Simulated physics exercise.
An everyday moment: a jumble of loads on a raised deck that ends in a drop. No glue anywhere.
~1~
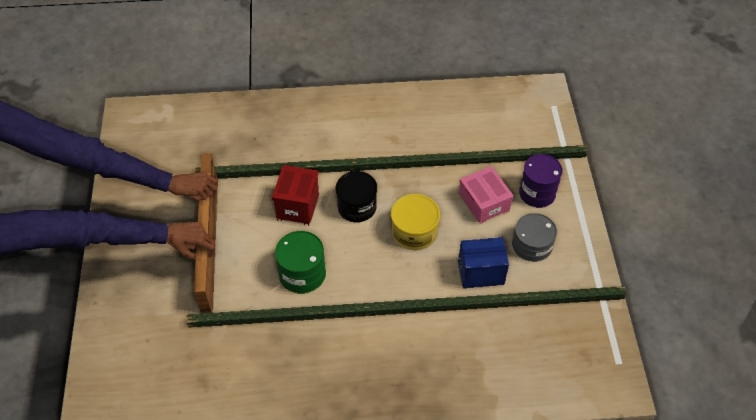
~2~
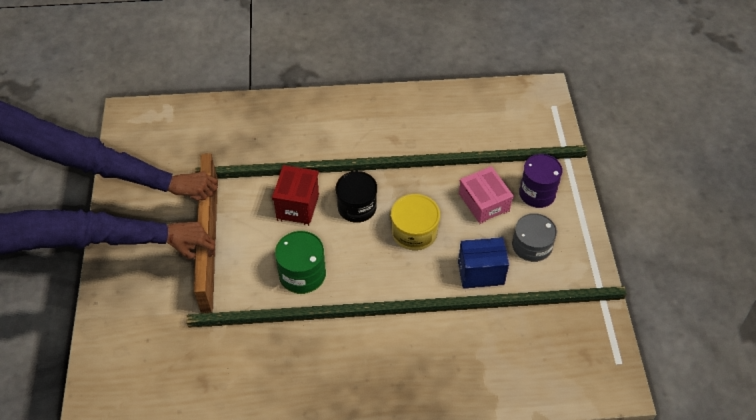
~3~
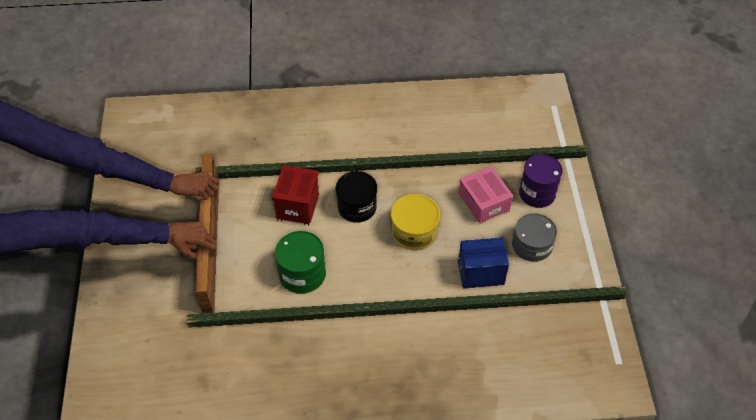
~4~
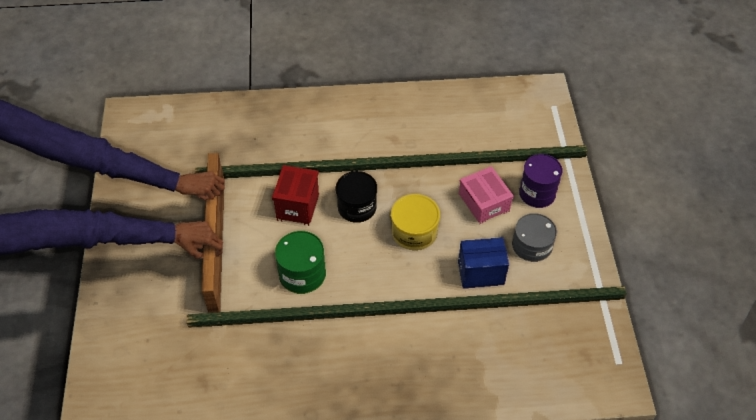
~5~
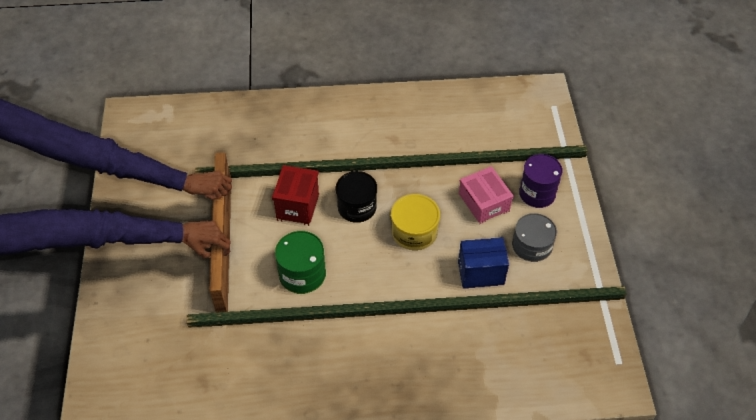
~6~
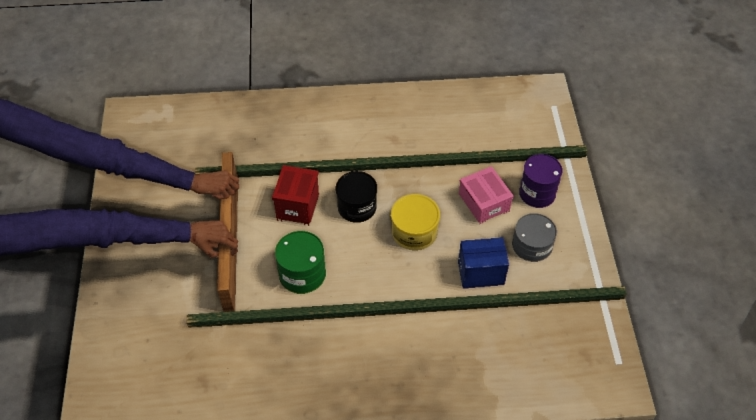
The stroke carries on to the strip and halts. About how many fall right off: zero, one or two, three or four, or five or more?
Outcome: The number that fall off is five or more.
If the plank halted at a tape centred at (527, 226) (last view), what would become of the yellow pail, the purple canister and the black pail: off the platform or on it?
The yellow pail does not fall; the purple canister falls; the black pail is kept.
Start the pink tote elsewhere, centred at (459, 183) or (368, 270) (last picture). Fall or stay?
In turn it tumbles off; goes over.
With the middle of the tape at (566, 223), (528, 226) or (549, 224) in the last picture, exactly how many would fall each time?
In that order 5, 2 and 5.
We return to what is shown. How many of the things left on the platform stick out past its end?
That would be 1.
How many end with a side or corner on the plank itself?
In contact: 1.
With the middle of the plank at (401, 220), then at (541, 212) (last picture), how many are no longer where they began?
First 5, then 8.
Soon after, none off yet; purple canister at rest near (540, 181); grey canister at rest near (534, 238); pink tote at rest near (485, 195).
In the end, the number that fall off is five or more; gone, green canister, black pail, yellow pail, blue box, pink tote, grey canister and purple canister.
